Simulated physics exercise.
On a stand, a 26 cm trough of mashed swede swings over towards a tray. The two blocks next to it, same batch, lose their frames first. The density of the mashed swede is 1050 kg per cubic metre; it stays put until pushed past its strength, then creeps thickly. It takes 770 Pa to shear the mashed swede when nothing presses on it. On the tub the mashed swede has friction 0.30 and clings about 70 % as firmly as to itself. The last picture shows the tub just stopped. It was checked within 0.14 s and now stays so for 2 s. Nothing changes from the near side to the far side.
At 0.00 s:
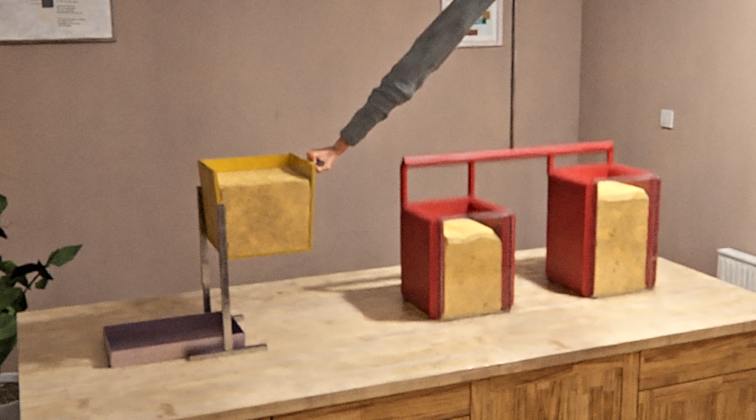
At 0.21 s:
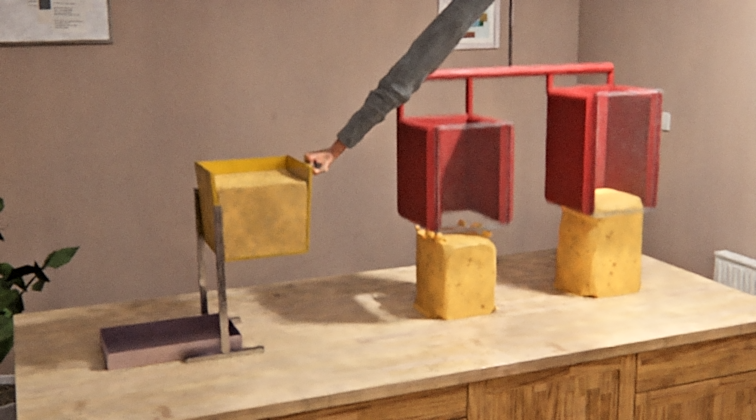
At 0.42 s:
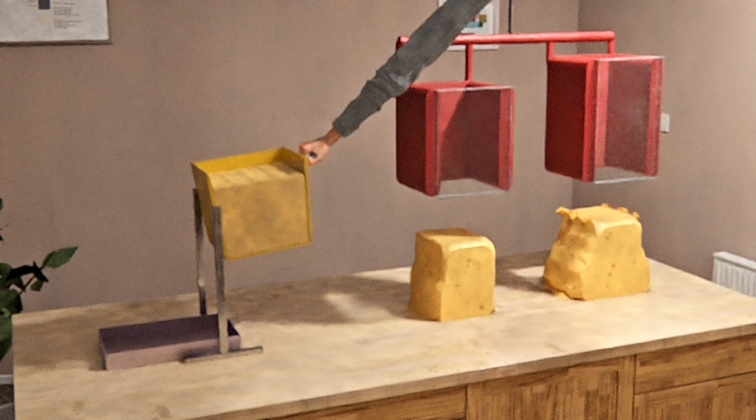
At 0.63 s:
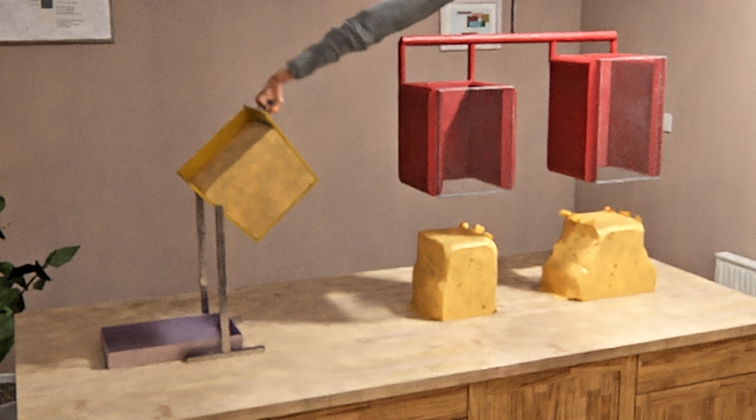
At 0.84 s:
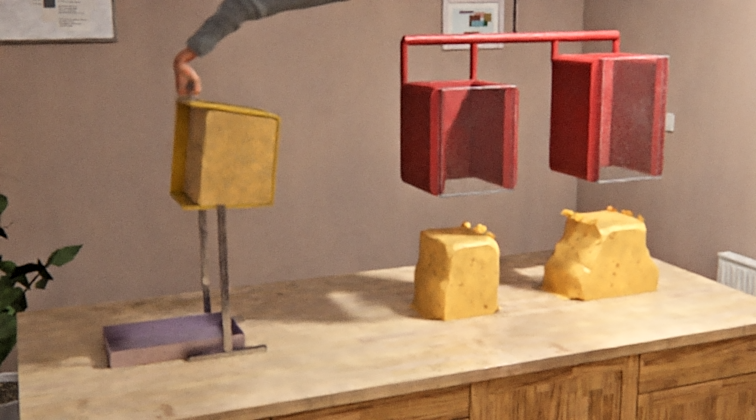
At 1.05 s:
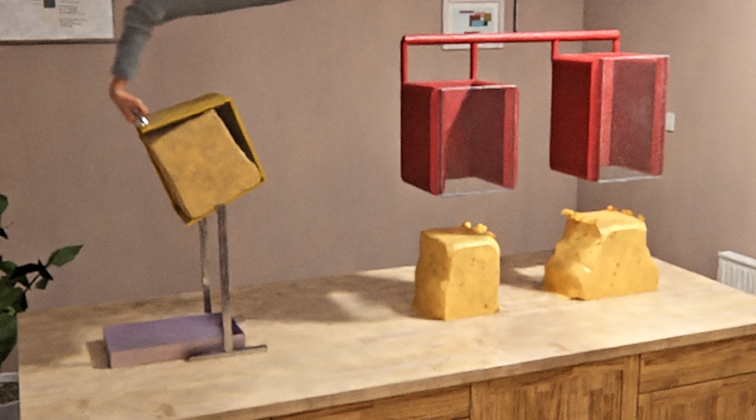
Two joined red boxes rose off two yellow blocks of mash, which slumped a little, the right one more, and then a hand swung a yellow tub of mash over to the left above a tray.
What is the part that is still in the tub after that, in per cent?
About 0 %.
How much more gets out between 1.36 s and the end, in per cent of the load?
Near 12 %.
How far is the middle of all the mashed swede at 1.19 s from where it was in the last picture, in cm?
Roughly 10 cm.
After 1.19 s, the tub is at 111 degrees and holds 65 %.
After 1.36 s, the tub is at 111 degrees and holds 13 %.
After 1.53 s, the tub is at 111 degrees and holds 0 %.
After 1.70 s, the tub is at 111 degrees and holds 0 %.
After 3.05 s, at the end, the tub is at 111 degrees and holds 0 %.
